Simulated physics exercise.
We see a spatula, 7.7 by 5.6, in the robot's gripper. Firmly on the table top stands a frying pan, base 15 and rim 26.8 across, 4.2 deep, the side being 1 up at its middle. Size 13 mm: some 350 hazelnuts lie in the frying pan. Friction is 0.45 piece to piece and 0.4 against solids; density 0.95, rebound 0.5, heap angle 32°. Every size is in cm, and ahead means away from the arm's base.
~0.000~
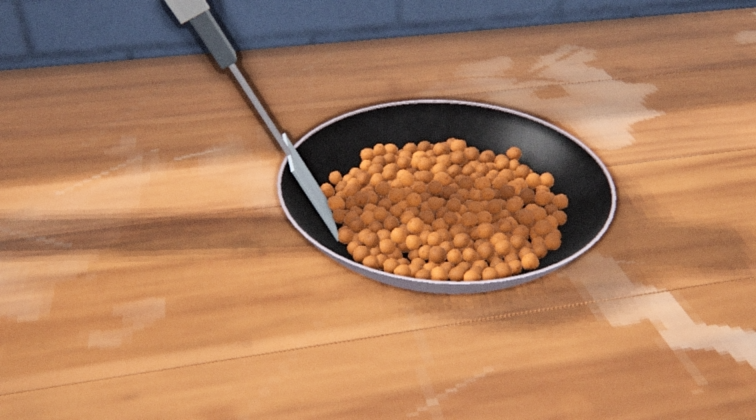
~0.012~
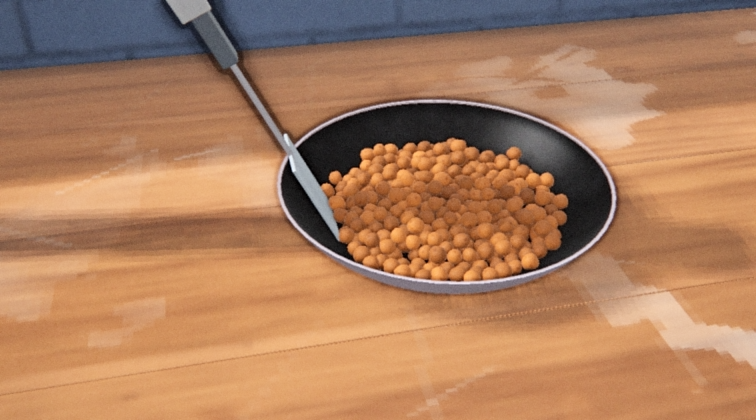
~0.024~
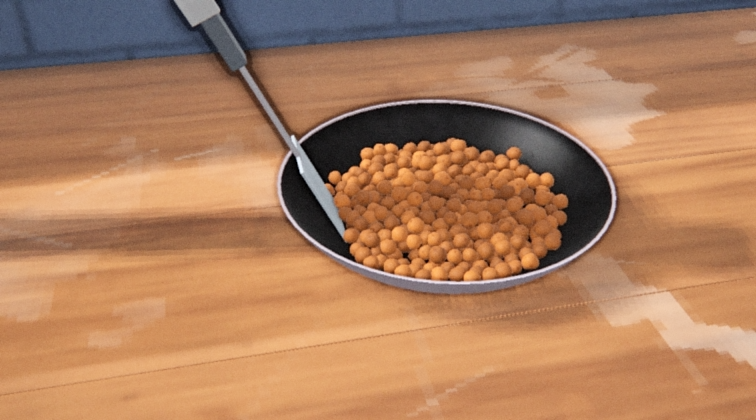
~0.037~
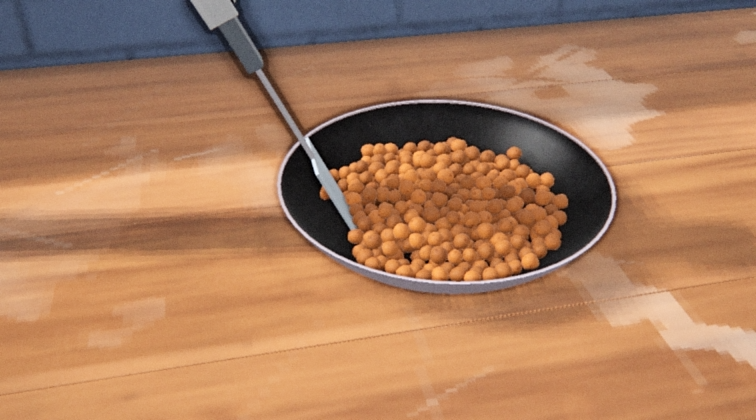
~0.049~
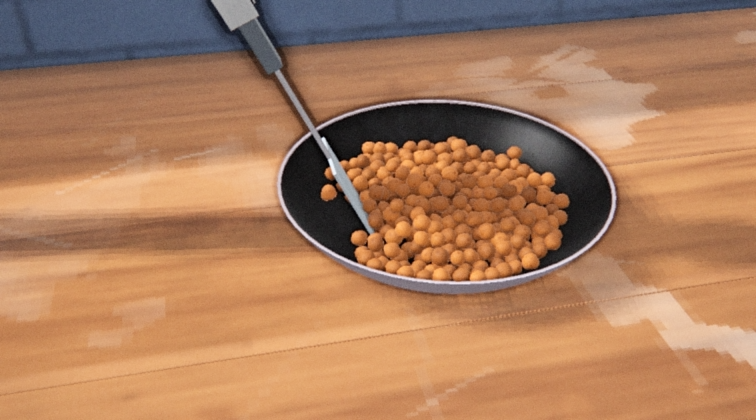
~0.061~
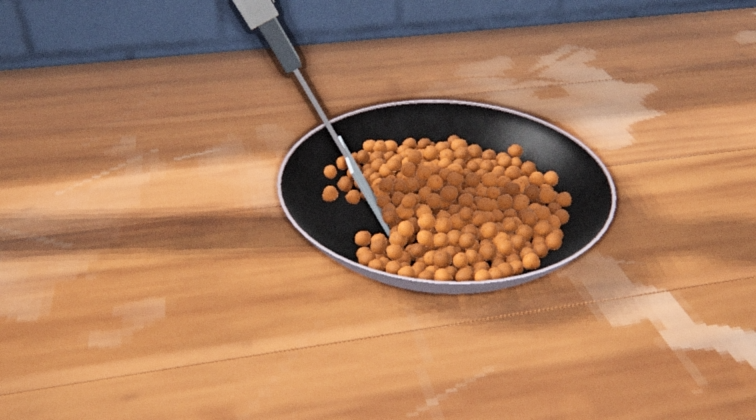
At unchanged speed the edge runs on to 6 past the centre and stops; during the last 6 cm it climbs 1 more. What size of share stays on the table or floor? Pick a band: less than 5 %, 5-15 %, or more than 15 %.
It falls in the band 5-15 %.
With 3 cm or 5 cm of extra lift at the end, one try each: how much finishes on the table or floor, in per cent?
Try one gives about 10 in a hundred, try two about 10 in a hundred.
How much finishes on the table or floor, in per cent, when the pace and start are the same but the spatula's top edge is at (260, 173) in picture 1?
Near 5 in a hundred.
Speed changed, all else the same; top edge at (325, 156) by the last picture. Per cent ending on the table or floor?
Estimate: Close to 0 %.
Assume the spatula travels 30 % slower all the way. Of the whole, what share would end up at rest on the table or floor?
Then about 5 per cent.
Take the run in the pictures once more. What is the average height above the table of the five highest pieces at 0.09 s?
About 6 centimetres.
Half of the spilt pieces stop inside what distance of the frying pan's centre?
Some 22 centimetres.
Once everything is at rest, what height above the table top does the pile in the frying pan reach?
5.0 cm.
After 0.09 s, sloping 65°, highest piece 7 above the table; 347 in the frying pan.
After 0.13 s, sloping 65°, highest piece 8 above the table; 347 in the frying pan.
After 0.34 s, sloping 65°, highest piece 6 above the table; 324 in the frying pan, 20 on the table or floor, 3 on the blade or in flight.
After 1.39 s, sloping 65°, highest piece 5 above the table; 322 in the frying pan, 25 on the table or floor.
At rest, 322 in the frying pan, 25 on the table or floor. That is 7 % on the table or floor.
